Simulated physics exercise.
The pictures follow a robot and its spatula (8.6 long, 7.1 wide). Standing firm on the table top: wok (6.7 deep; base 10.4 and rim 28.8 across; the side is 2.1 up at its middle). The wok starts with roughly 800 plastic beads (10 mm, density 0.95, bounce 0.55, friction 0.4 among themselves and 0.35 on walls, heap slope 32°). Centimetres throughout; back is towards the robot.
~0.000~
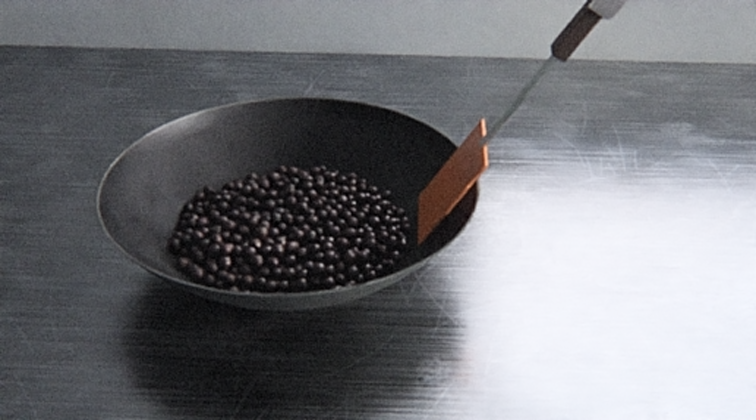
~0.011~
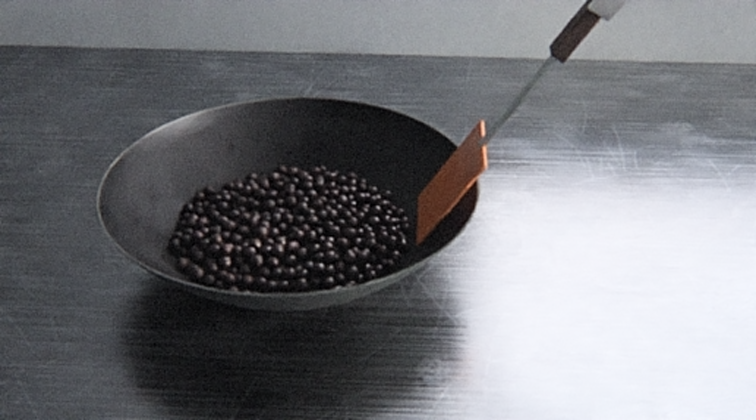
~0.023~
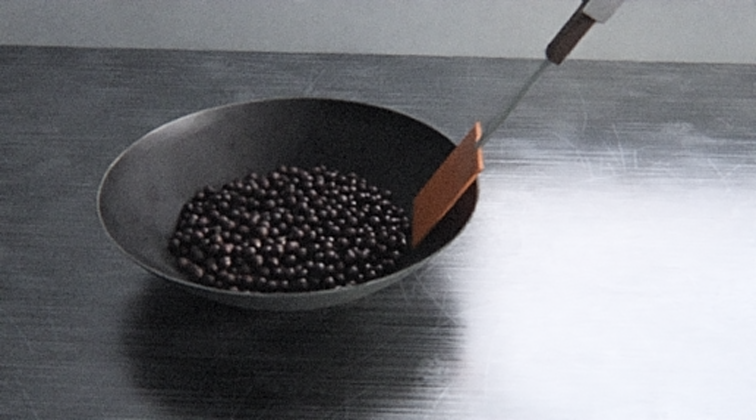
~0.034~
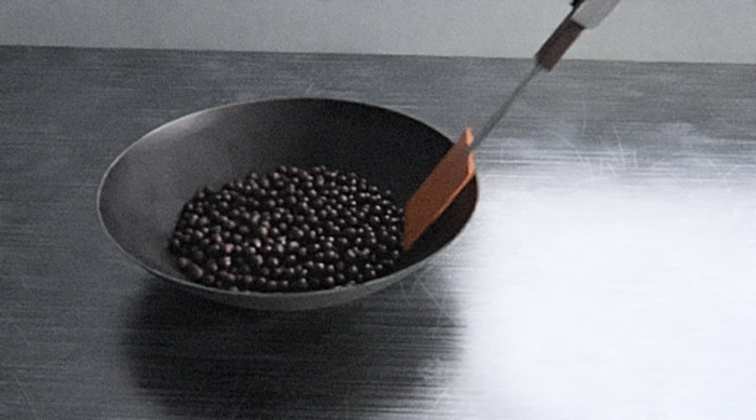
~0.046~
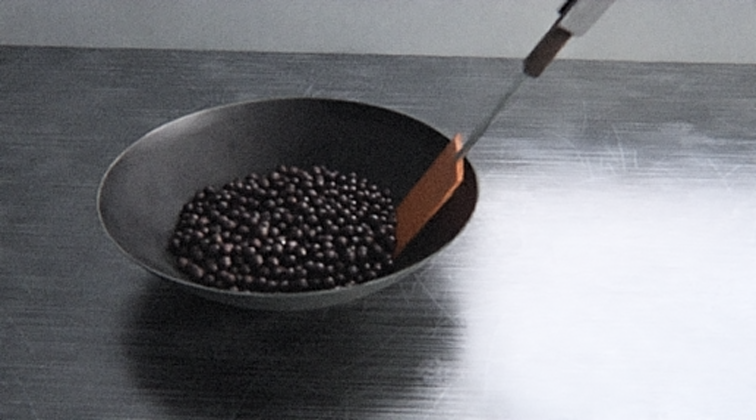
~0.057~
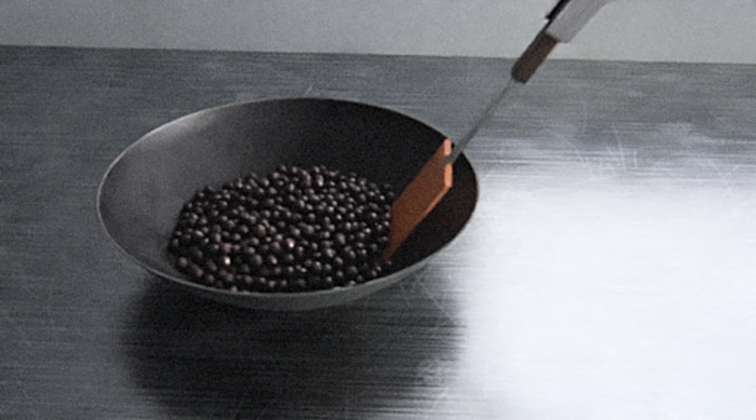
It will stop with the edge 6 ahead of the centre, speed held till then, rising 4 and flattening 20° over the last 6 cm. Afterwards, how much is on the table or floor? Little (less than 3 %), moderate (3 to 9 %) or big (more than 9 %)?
Answer: Little; less than 3 % of the plastic beads finish on the table or floor.
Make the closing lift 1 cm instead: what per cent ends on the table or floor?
About 0 per cent.
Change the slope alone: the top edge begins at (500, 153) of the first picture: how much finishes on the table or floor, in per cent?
About 0 per cent.
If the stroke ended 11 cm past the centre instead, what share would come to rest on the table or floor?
It would be near 25 per cent.
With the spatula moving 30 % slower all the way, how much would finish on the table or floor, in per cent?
It would be near 0 per cent.
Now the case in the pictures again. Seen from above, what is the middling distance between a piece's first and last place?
Some 3 cm.
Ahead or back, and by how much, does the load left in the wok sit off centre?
Roughly 4.0 cm ahead.
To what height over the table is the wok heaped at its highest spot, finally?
About 7.0 cm.
By 0.12 s, sloping 57°, highest piece 5 above the table; 804 in the wok.
By 0.19 s, sloping 50°, highest piece 6 above the table; 804 in the wok.
By 0.42 s, sloping 37°, highest piece 8 above the table; 798 in the wok, 1 on the table or floor, 5 on the blade or in flight.
By 1.47 s, sloping 37°, highest piece 7 above the table; 798 in the wok, 6 on the table or floor.
Final count, 798 in the wok, 6 on the table or floor. That is 1 % on the table or floor.
